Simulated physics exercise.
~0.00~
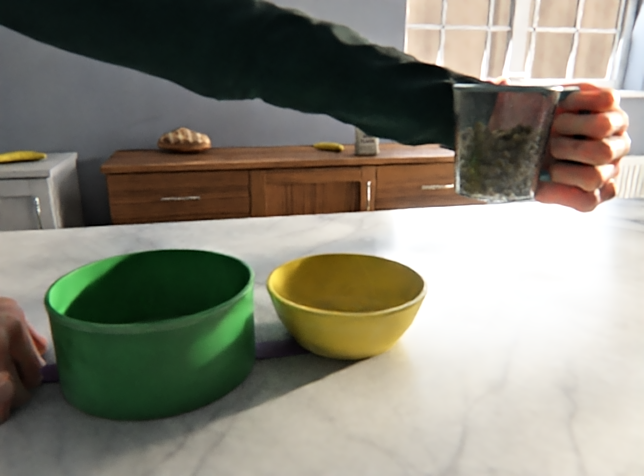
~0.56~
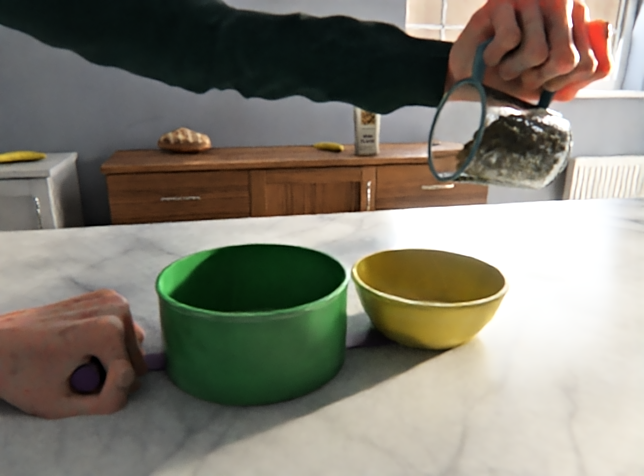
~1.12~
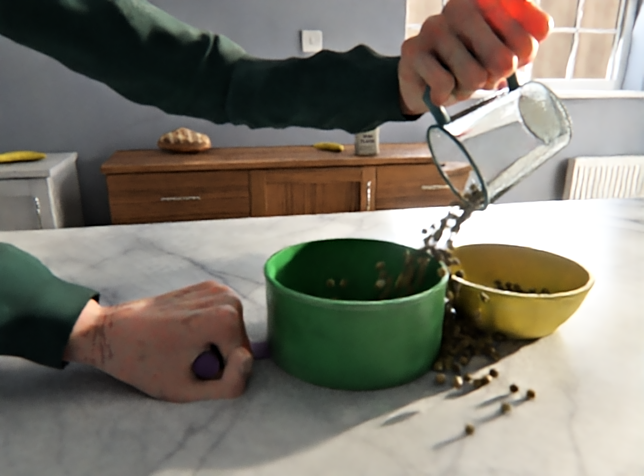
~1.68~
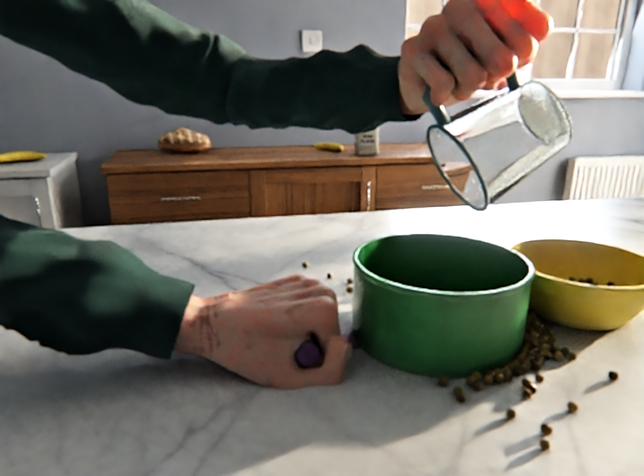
The video shows one hand sliding a green pot and a yellow bowl rightward across a marble table while the other tips a glass cup of small dark pieces, which spill into both containers and onto the table, leaving the cup empty.
